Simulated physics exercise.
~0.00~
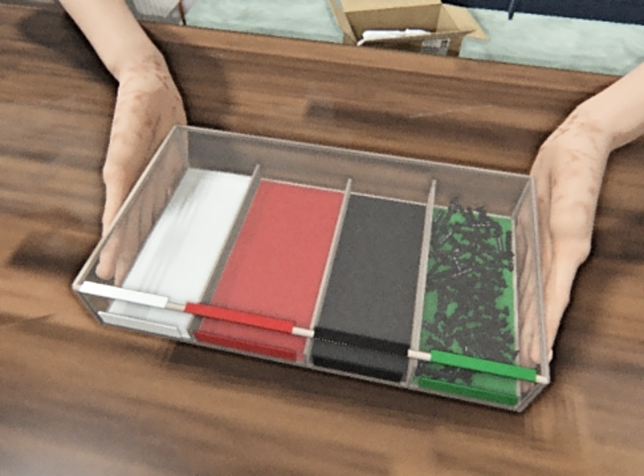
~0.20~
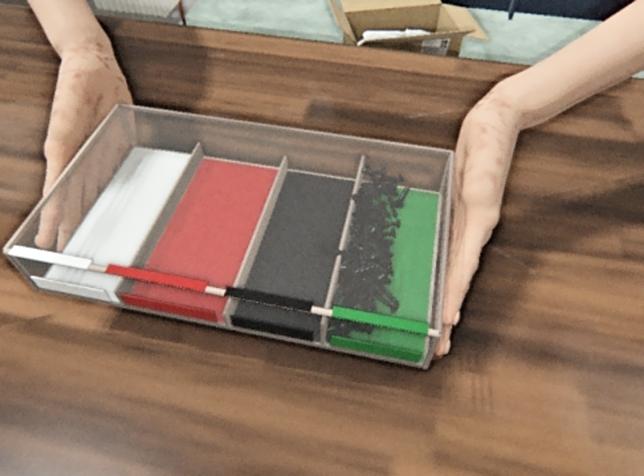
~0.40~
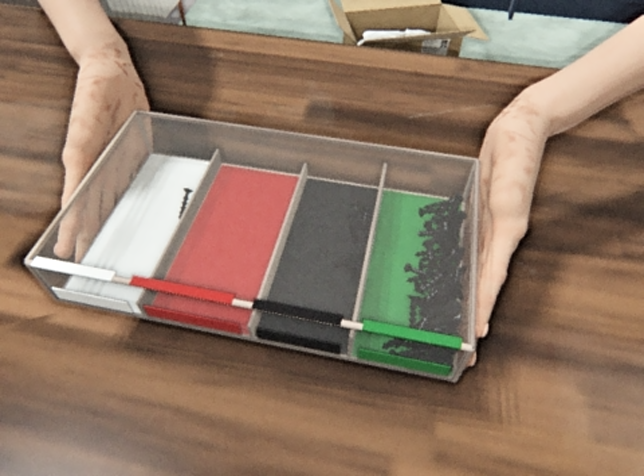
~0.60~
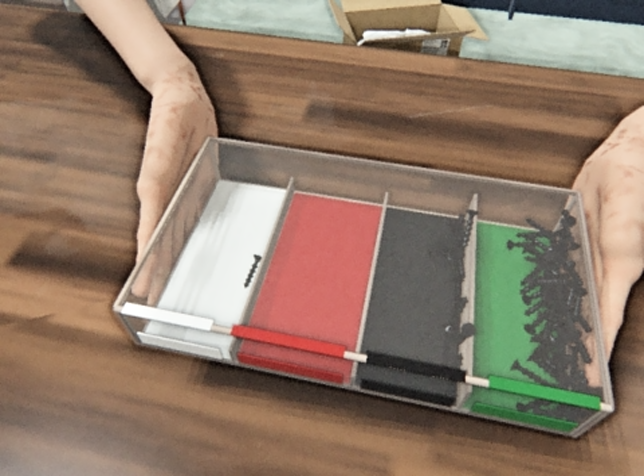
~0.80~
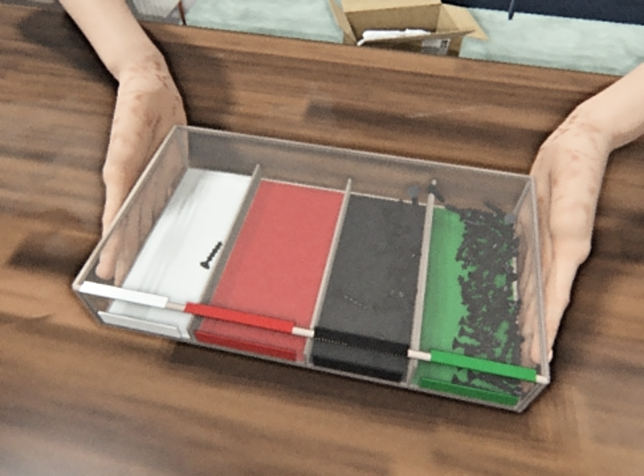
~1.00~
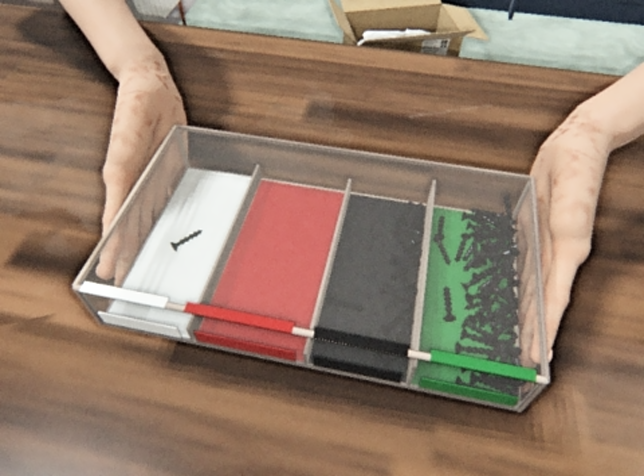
At first, two hands hold a clear, lidded box on a wooden table, its four compartments floored in white, red, black and green, with dark screws scattered over the green one. The hands slide the box left, and the screws bunch toward the partition beside the black section. As it swings back right, most gather along the green section's right side, while a small dark piece shows over the white floor. Farther right, some screws appear by the black-green partition. The hands then bring the box back left and hold it still, with most screws heaped at right in green and one lying on white.
